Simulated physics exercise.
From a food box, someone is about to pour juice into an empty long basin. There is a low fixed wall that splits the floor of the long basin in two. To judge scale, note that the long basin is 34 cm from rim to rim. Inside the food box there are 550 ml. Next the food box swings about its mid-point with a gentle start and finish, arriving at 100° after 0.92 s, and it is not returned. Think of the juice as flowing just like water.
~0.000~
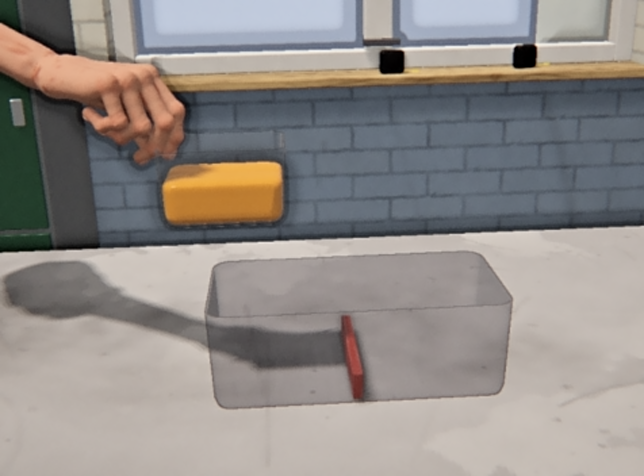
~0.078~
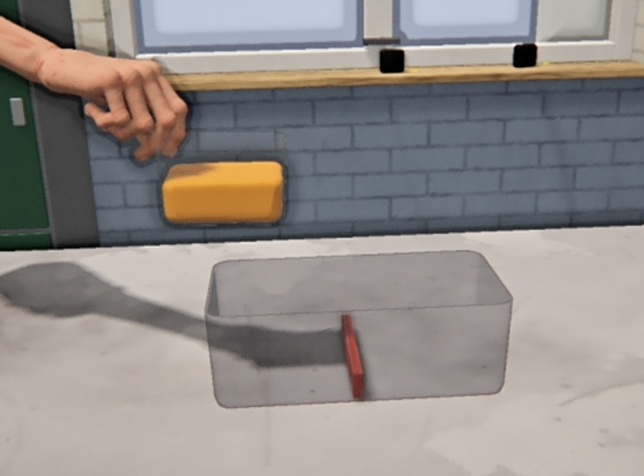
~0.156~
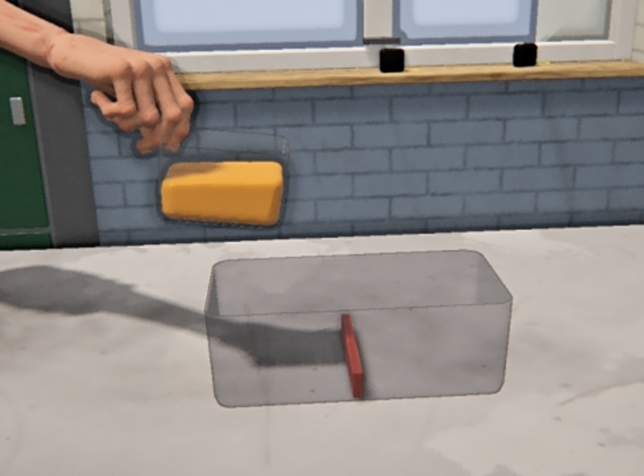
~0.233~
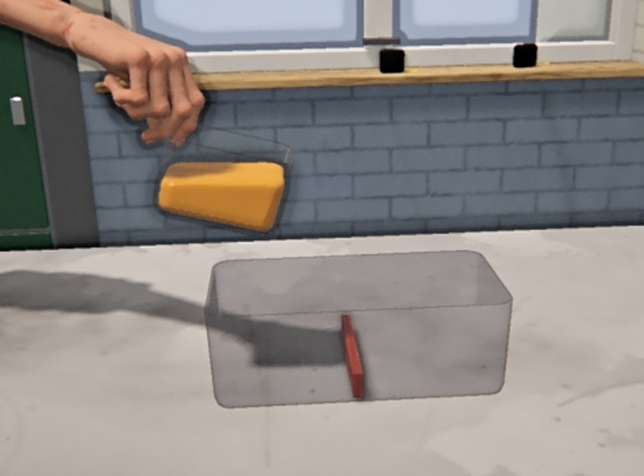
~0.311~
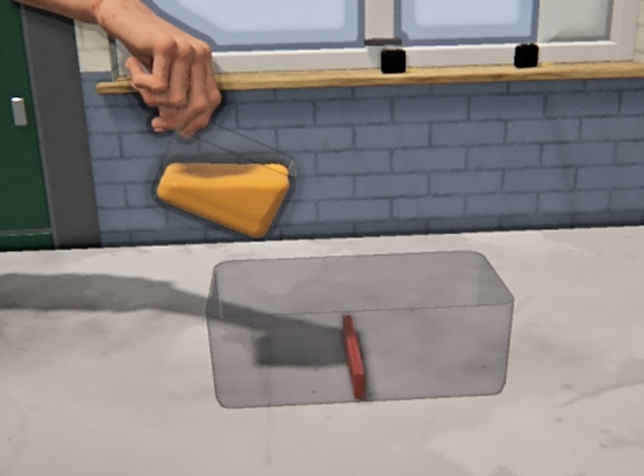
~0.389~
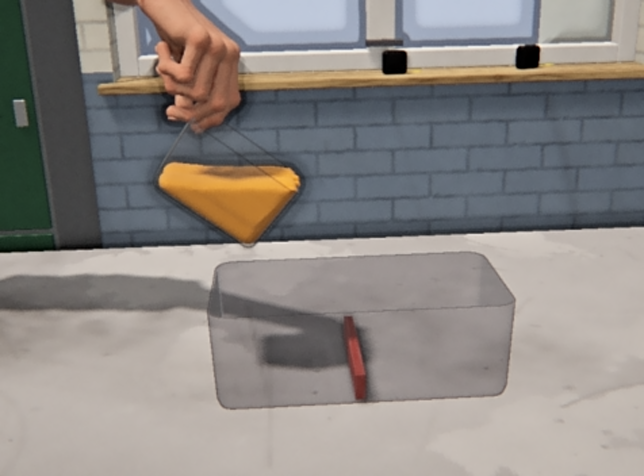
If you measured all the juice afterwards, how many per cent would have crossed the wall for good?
Around 31 per cent would have crossed.
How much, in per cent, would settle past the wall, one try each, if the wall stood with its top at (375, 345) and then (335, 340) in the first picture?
It comes to 5 per cent, and then 55 per cent.
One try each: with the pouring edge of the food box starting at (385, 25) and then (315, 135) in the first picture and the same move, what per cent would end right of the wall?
85 in a hundred, followed by 70 in a hundred.
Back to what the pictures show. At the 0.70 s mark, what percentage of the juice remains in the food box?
Roughly 38 percent.
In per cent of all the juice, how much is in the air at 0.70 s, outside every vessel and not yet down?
Close to 32 in a hundred.
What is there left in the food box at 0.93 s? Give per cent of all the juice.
Near 12 percent, more or less.
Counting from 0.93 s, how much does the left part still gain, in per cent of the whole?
I'd put it at some 18 percent.
Then, 0.70 s in, the tilt is 86° and 38 per cent is still to pour, 18 is left of the wall and 12 right of it.
Then, 0.93 s in, the tilt is 100° and 12 per cent is still to pour, 50 is left of the wall and 29 right of it.
Then, 1.16 s in, the tilt is 100° and 2 per cent is still to pour, 66 is left of the wall and 30 right of it.
Then, 1.42 s in, the tilt is 100° and 0 per cent is still to pour, 69 is left of the wall and 31 right of it.
Finally, 68 per cent lies left of the wall, 31 right of it and 1 outside.
